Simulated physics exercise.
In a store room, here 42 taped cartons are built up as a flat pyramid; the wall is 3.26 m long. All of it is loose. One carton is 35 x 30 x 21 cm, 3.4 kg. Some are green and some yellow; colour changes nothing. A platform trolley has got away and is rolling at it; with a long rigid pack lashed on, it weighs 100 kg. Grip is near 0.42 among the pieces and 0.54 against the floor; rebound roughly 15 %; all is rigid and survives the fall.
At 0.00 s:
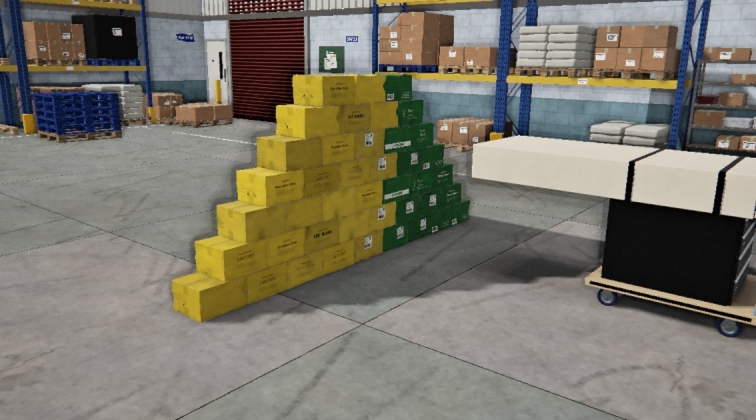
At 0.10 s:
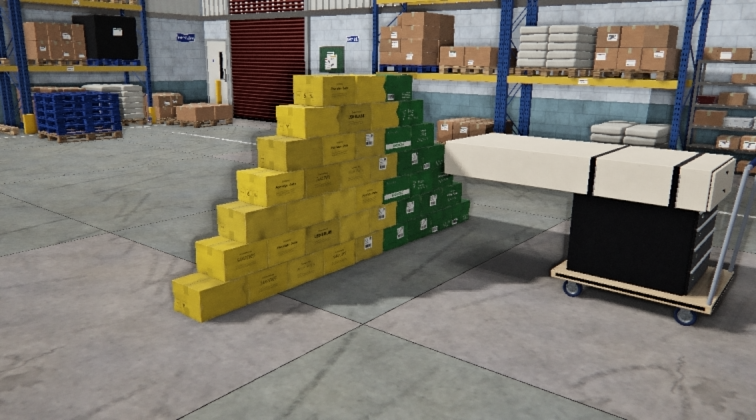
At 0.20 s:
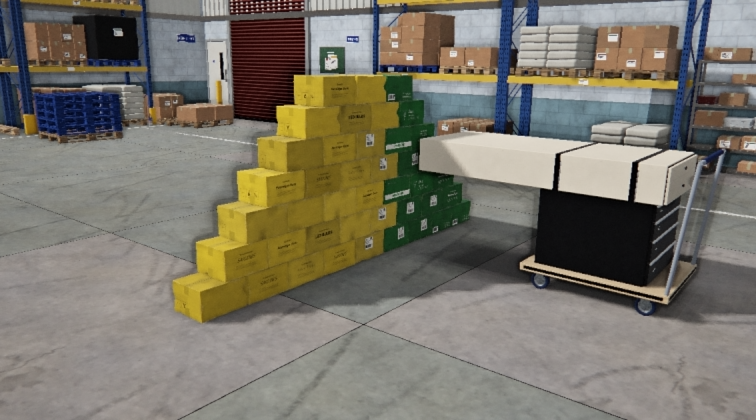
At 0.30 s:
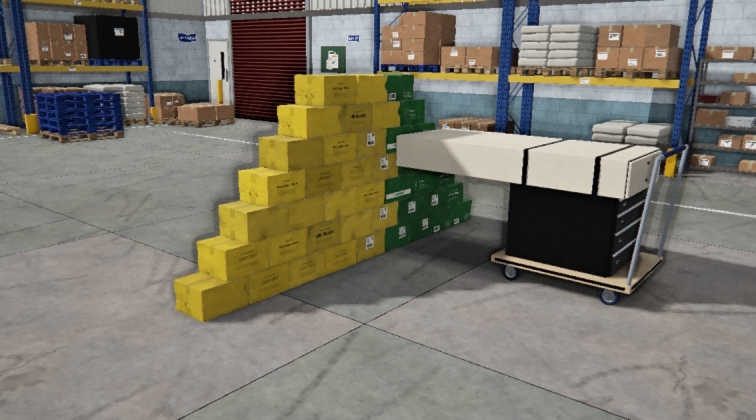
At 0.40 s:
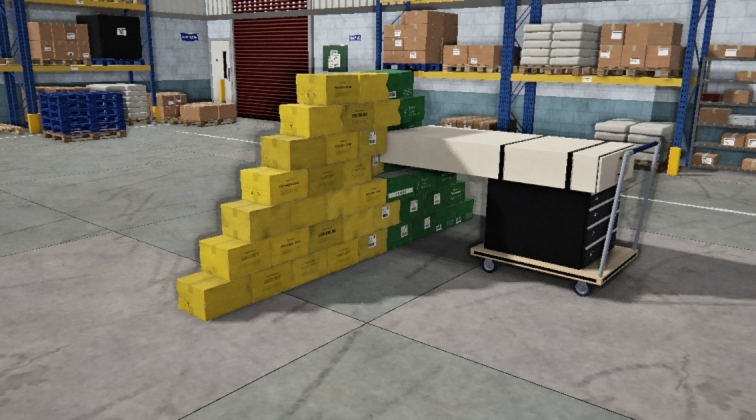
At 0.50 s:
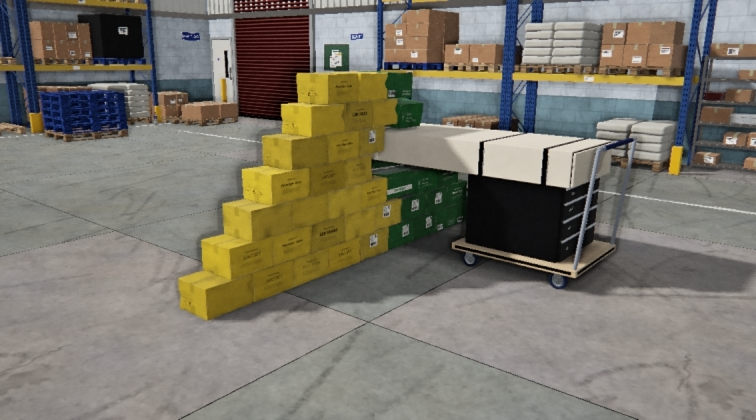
Platform trolley carrying a long pale pack rolling leftward in a warehouse, the pack pushing into green cartons beside stacked yellow ones.
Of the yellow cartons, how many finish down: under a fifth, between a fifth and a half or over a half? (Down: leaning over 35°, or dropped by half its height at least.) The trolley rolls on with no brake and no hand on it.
Ending down: Under a fifth.
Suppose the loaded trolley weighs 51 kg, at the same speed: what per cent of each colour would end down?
In that case green 40, yellow 0 per cent.
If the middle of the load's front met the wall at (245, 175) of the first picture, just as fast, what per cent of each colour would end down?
In that case green 0, yellow 10 per cent.
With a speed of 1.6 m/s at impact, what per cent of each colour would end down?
Then green 40, yellow 20 per cent.
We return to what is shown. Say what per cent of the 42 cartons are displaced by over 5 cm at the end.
Shifted: 55 per cent.
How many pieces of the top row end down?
1 from that row.
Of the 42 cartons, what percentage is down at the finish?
Roughly 15 per cent of them.
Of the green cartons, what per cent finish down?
By colour: Green 30 per cent.
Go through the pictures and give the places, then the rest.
In the first picture (each place is the centre of the face we see best), load (480, 155) 76 cm short of the wall; top yellow carton (372, 89); top green carton (400, 88); all as stacked.
In the second picture, load (452, 152) 52 cm short of the wall; top yellow carton (372, 89).
In the third picture, load (426, 149) 28 cm short of the wall; top yellow carton (372, 90).
In the fourth picture, load (402, 145) 38 mm short of the wall; top yellow carton (373, 89).
In the fifth picture, load 16 cm into the wall's line; top yellow carton (375, 88); top green carton (401, 85) tilted 3°; 8 have shifted.
In the sixth picture, load 35 cm into the wall's line; top yellow carton (375, 87) moved 26 mm; top green carton (401, 86) moved 45 mm; 13 have shifted.
By 0.62 s, load 55 cm past the wall's line, still rolling; none of the 26 yellow cartons down (3 of 42 in all colours); top yellow carton moved 6 cm; top green carton tilted 5°.
By 0.90 s, load 1.01 m past the wall's line, still rolling; none of the 26 yellow cartons down (4 of 42 in all colours); top yellow carton tilted 11°; top green carton tilted 13°.
By 1.10 s, load 1.19 m past the wall's line, still rolling; 1 of the 26 yellow cartons down (6 of 42 in all colours); top yellow carton tilted 4°; top green carton tilted 47°, 14 cm lower.
By 1.40 s, load 1.31 m past the wall's line, still rolling; 1 of the 26 yellow cartons down (6 of 42 in all colours); top yellow carton tilted 11°; top green carton on its side.
When it is over (2.4 s), load 1.28 m past the wall's line, stopped; 1 of the 26 yellow cartons down (6 of 42 in all colours); top yellow carton tilted 10°; top green carton on its side. That is 4 per cent. In pixels of the last frame, middles, top yellow carton near (352, 86), top green carton near (352, 104).
